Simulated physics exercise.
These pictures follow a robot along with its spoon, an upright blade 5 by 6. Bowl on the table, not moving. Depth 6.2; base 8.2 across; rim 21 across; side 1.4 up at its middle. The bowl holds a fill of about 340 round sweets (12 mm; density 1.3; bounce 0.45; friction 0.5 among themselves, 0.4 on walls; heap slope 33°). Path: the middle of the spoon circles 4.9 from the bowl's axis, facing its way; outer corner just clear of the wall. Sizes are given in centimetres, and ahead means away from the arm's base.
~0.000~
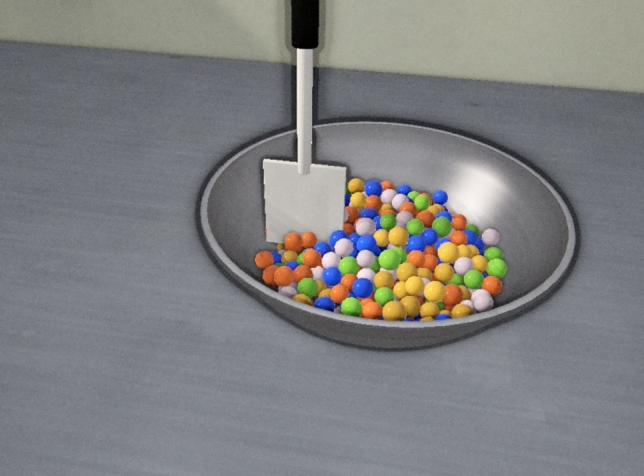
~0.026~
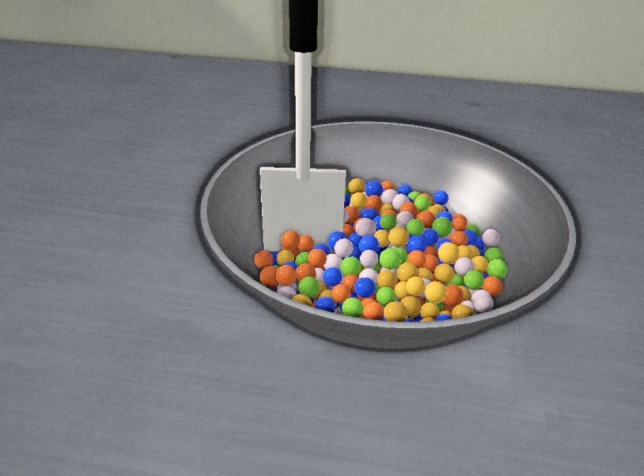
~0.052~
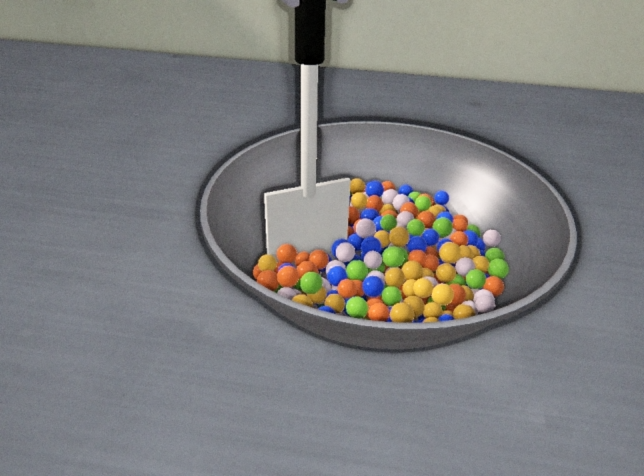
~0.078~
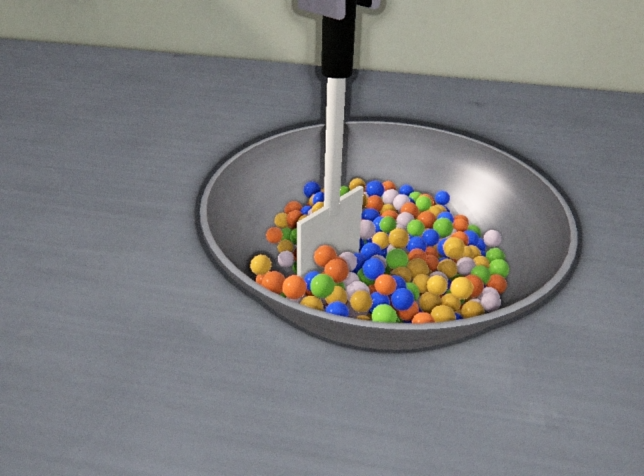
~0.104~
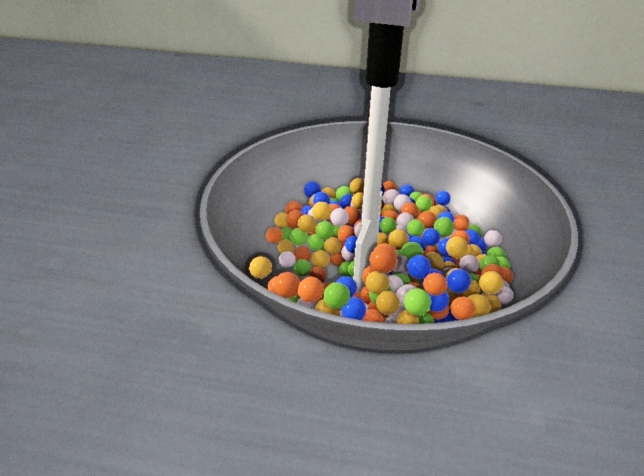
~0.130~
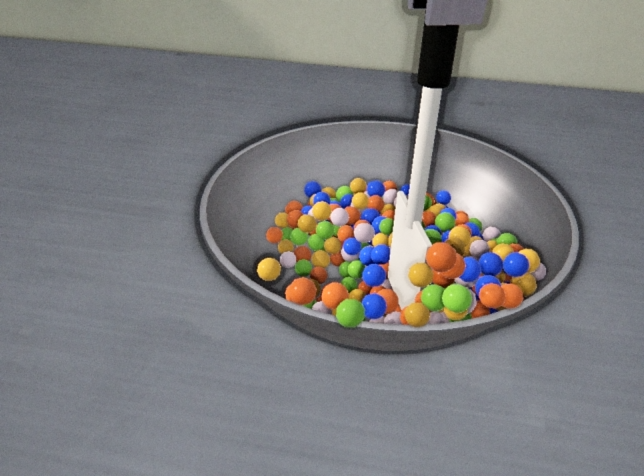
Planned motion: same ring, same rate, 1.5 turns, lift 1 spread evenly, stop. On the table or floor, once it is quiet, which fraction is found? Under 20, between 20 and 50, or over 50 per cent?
Between 20 and 50 per cent.
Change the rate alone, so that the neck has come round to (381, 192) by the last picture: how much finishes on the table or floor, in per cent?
It works out to roughly 30 percent.
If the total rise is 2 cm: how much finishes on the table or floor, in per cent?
Roughly 30 per cent.
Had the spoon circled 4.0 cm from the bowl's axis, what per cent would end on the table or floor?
Around 40 in a hundred, in that case.
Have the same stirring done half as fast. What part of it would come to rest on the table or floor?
I'd expect about 10 %.
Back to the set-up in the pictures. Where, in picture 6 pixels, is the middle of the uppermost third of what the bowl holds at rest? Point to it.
It is centred around (425, 244).
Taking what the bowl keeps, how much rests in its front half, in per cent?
About 45 %.
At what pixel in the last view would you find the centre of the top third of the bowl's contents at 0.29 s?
Centre of upper third: Approx. (374, 160) px.
After 0.29 s, 274° round, highest piece 13 above the table; 272 in the bowl, 19 on the table or floor, 47 in flight or on the tool.
After 0.45 s, 78° round, highest piece 12 above the table; 222 in the bowl, 82 on the table or floor, 34 in flight or on the tool.
After 0.74 s, 180° round, highest piece 5 above the table; 207 in the bowl, 131 on the table or floor.
After 1.44 s, 180° round, highest piece 5 above the table; 207 in the bowl, 131 on the table or floor.
At rest, 207 in the bowl, 131 on the table or floor. That is 39 % on the table or floor.
